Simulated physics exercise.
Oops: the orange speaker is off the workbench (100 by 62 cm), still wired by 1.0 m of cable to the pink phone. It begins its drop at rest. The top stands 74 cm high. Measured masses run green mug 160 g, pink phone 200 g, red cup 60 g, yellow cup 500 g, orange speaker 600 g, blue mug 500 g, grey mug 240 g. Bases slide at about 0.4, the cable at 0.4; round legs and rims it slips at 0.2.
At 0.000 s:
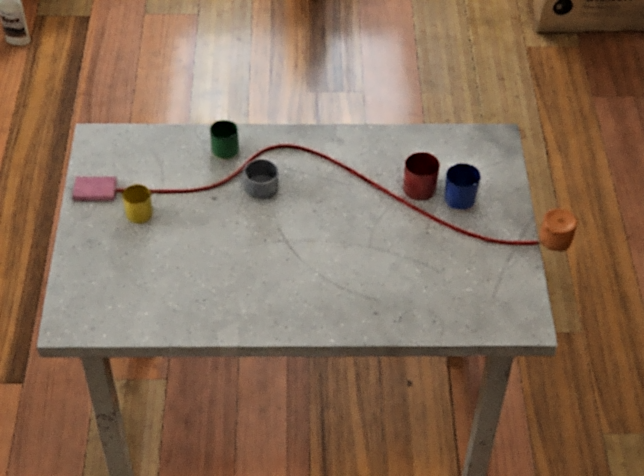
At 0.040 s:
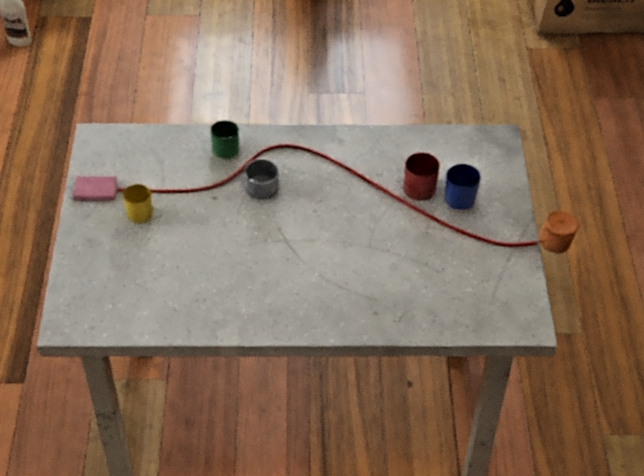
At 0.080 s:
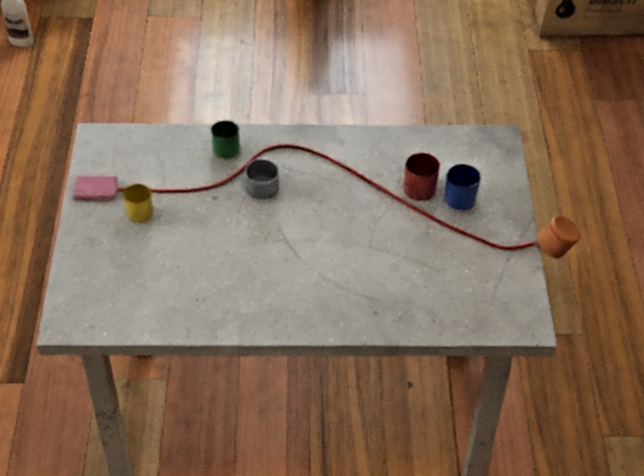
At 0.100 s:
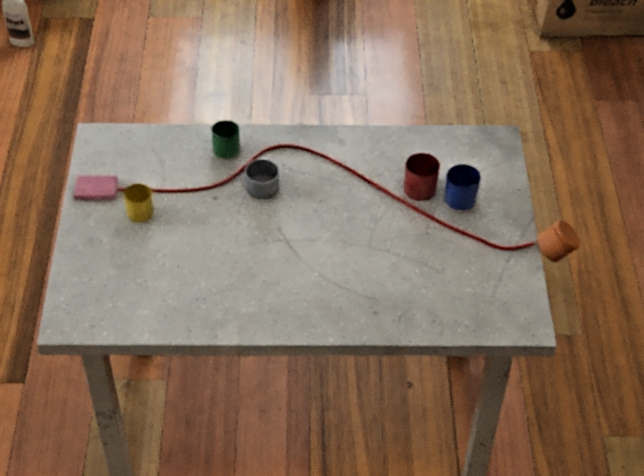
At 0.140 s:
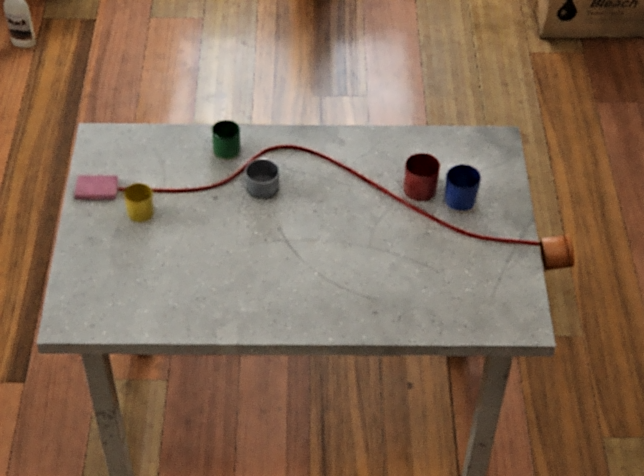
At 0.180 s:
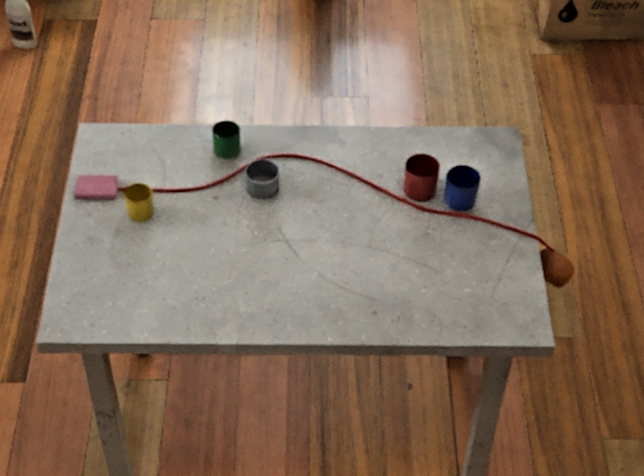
A grey workbench held several small mugs and a pink phone on a red cable, while the orange speaker at its right edge tilted and dropped slightly, and the cable shifted and straightened a little.
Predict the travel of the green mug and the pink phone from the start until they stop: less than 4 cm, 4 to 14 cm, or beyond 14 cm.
At the end, green mug: Short distance; pink phone: Long distance.
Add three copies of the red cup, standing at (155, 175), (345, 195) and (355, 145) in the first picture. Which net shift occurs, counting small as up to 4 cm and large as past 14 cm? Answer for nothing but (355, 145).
Slight.
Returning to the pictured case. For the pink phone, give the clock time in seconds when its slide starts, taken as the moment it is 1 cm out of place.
The pink phone gets there close to 0.26 s.
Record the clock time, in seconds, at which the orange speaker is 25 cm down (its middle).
That is: 0.40 s.
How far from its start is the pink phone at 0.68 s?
By then the pink phone has moved close to 45 cm.
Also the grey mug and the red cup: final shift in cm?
The grey mug ends up around 6 cm from its start and the red cup around 6 cm.
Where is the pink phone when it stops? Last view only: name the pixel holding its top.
It stops around pixel (401, 175).
By 0.4 s, the cable's tail end at (216, 179); pink phone 21 cm off its start, orange speaker over the edge, grey mug 3 cm off its start.
By 0.7 s, the cable's tail end at (332, 180); pink phone 46 cm off its start, orange speaker over the edge, grey mug 6 cm off its start.
By 0.9 s, the cable's tail end at (421, 182); pink phone 65 cm off its start at (401, 175), orange speaker over the edge, grey mug 6 cm off its start at (277, 188).
By 1.2 s, the cable's tail end at (421, 182); pink phone 65 cm off its start, orange speaker over the edge, grey mug 6 cm off its start.
By 2.4 s, the cable's tail end at (421, 182); pink phone 65 cm off its start at (401, 175), green mug 0 cm off its start at (226, 130), orange speaker over the edge, grey mug 6 cm off its start at (277, 188).
